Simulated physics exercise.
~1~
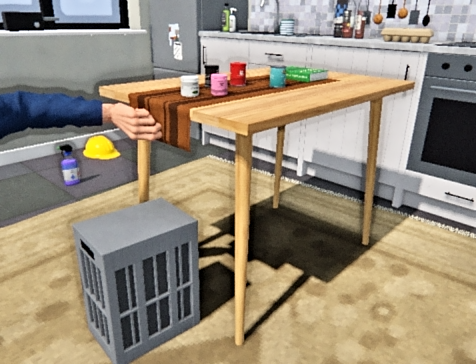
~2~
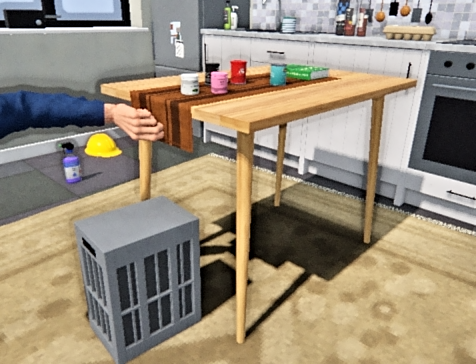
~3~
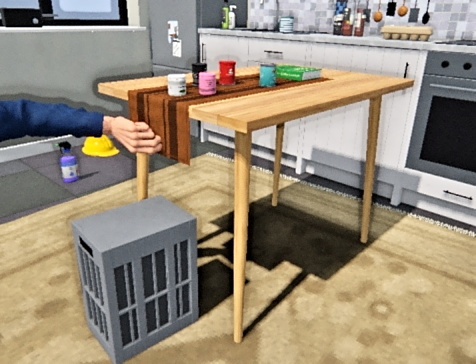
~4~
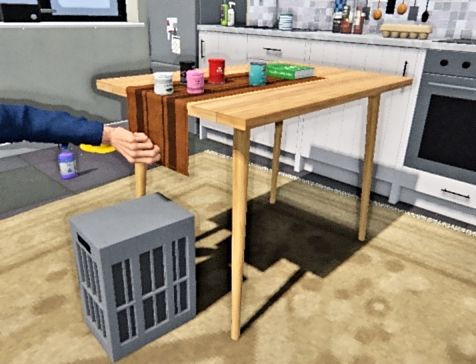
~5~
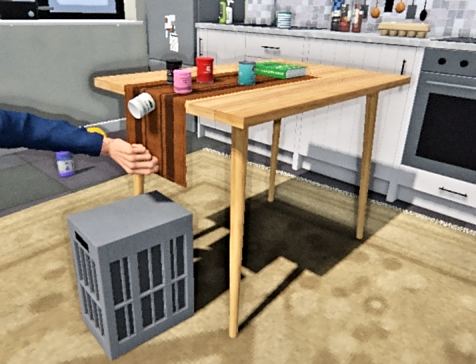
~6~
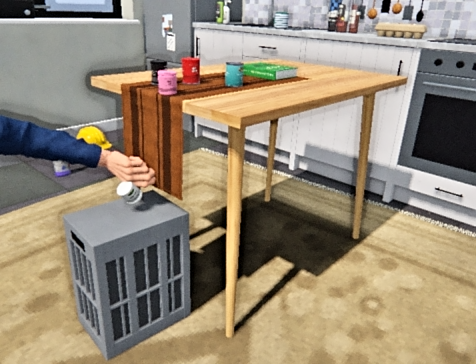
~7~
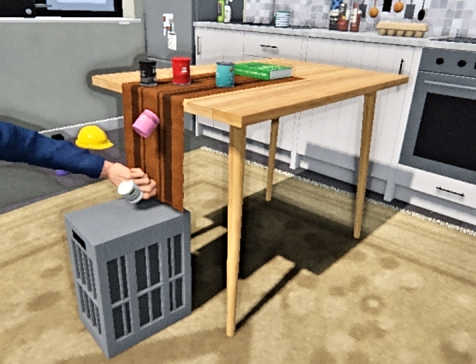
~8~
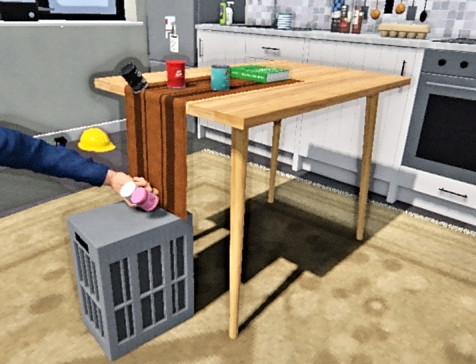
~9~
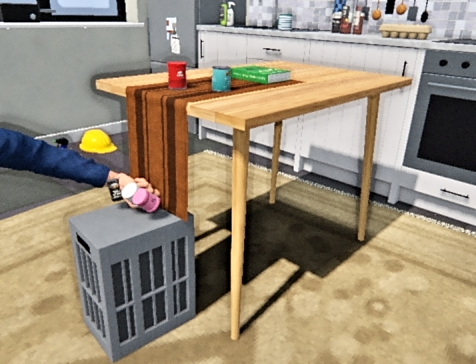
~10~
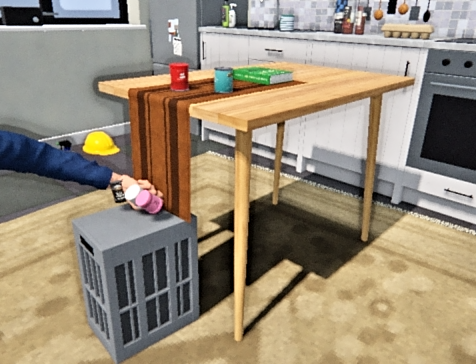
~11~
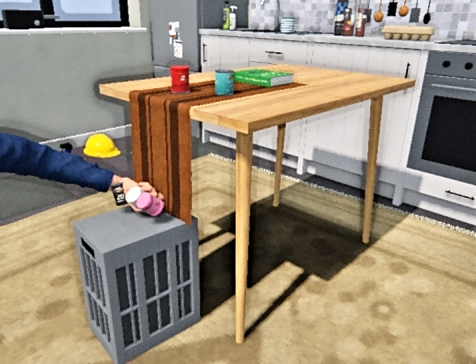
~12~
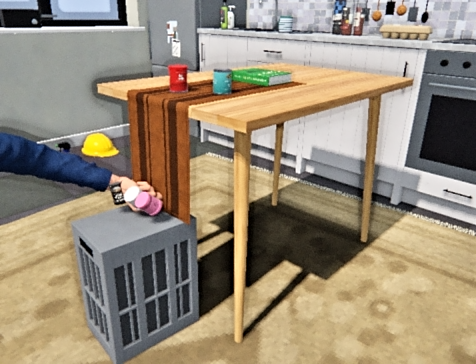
In a kitchen, a hand slowly pulled a brown cloth over the left end of a wooden table towards a grey crate, and a white pot, a pink pot and a black can went over the edge, leaving the red and turquoise cans and the book on top.
